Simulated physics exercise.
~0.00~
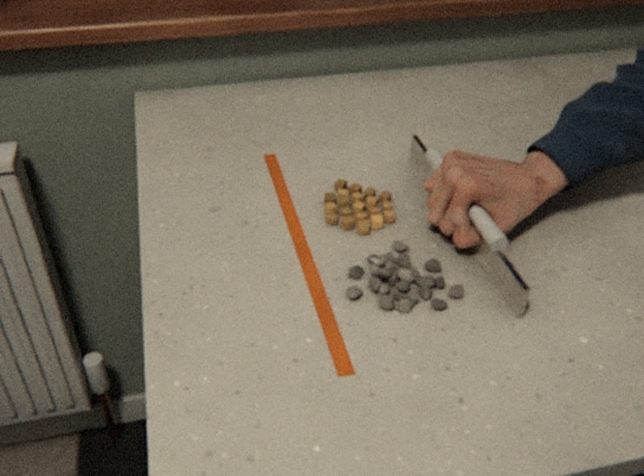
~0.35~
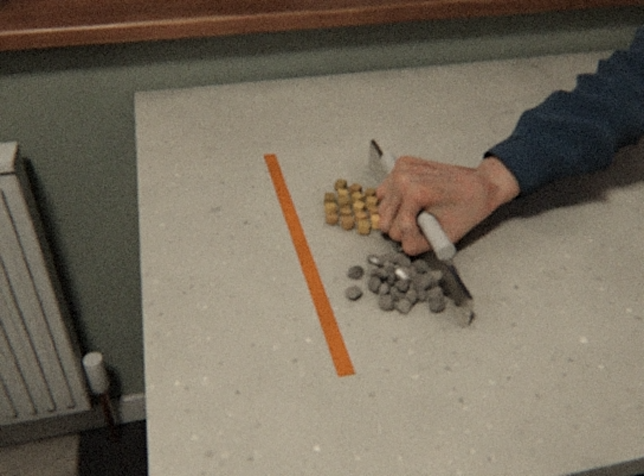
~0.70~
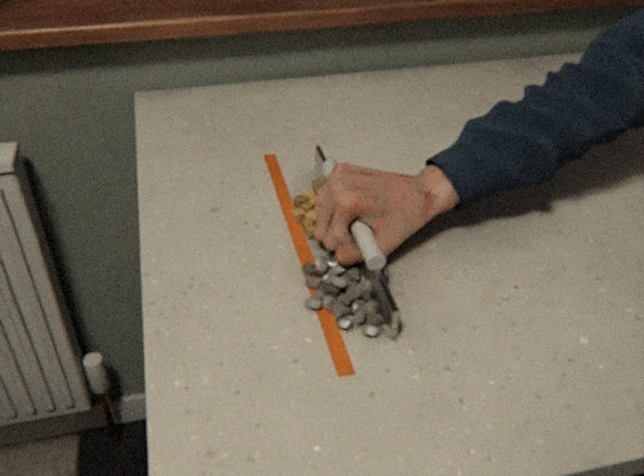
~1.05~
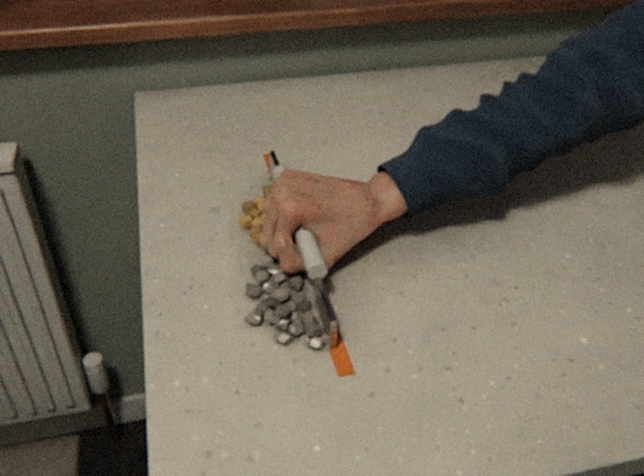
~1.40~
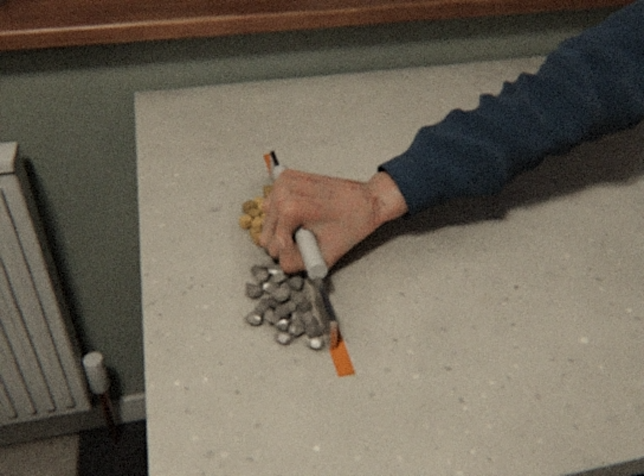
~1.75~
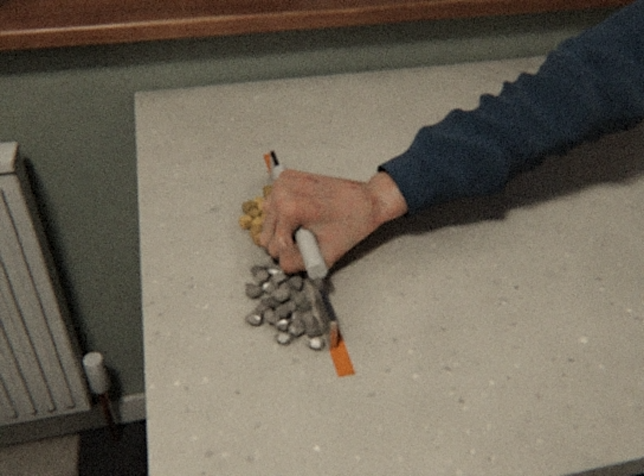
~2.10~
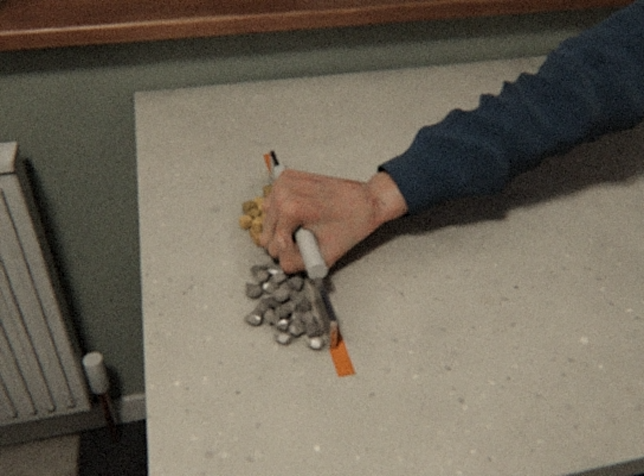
In the video, a hand holding a scraper pushes a pile of yellowish pieces and a pile of grey pieces leftward across a speckled table, then stops on the orange tape and stays still, with both piles just past the tape, still on the table.
